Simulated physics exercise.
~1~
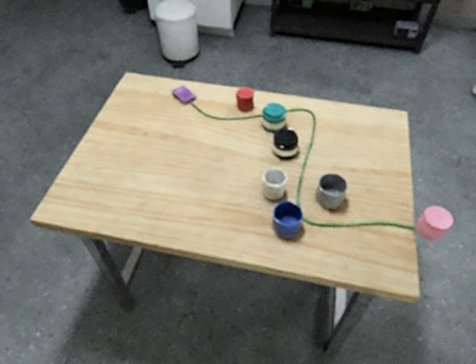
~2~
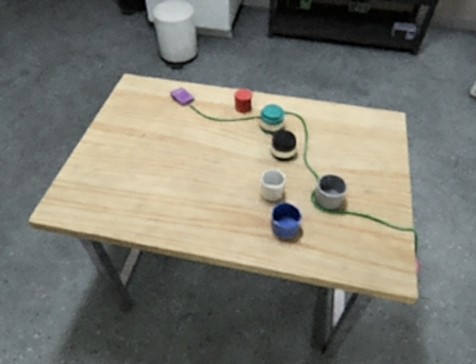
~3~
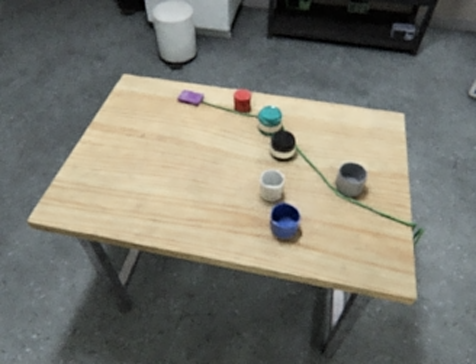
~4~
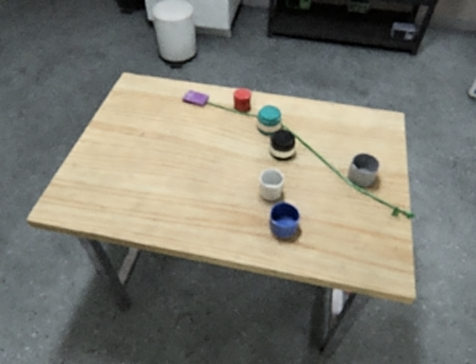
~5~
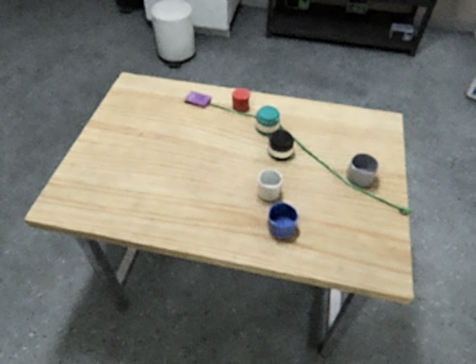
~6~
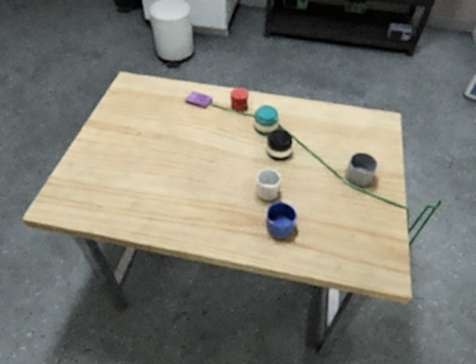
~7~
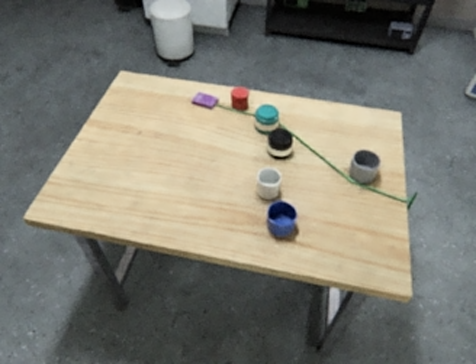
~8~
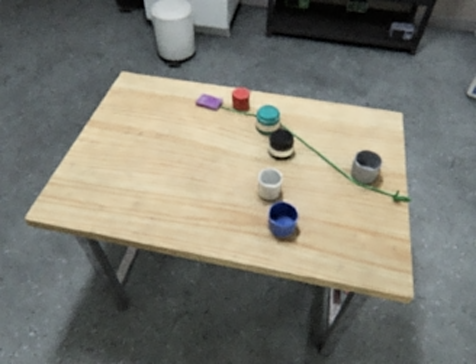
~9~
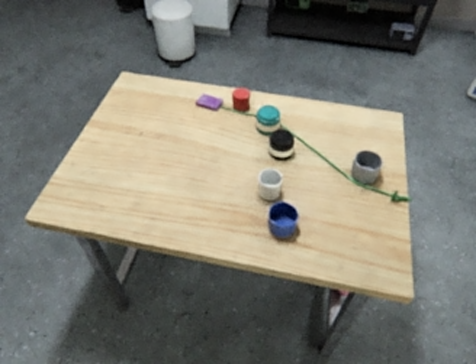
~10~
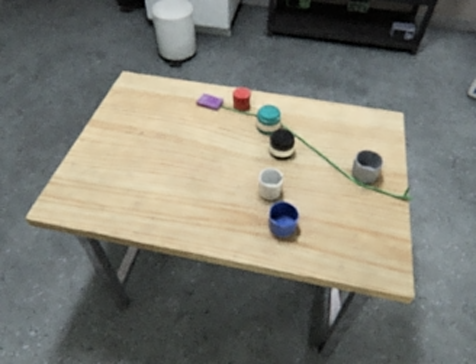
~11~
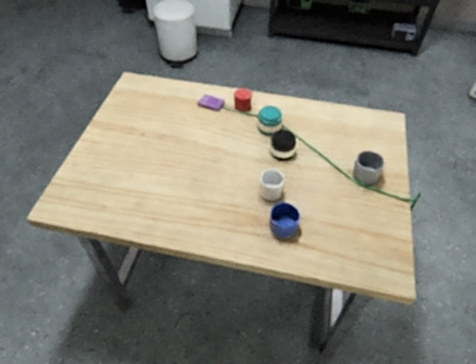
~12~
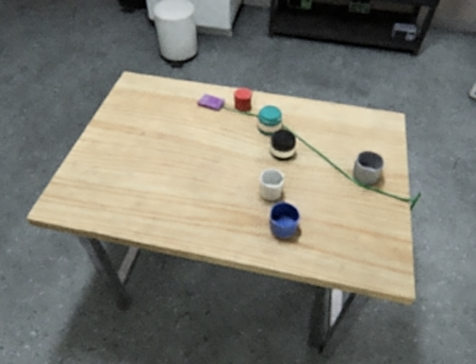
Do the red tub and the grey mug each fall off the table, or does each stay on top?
The red tub stays on the table, and the grey mug also stays on top, though it ends up farther to the right than where it began.
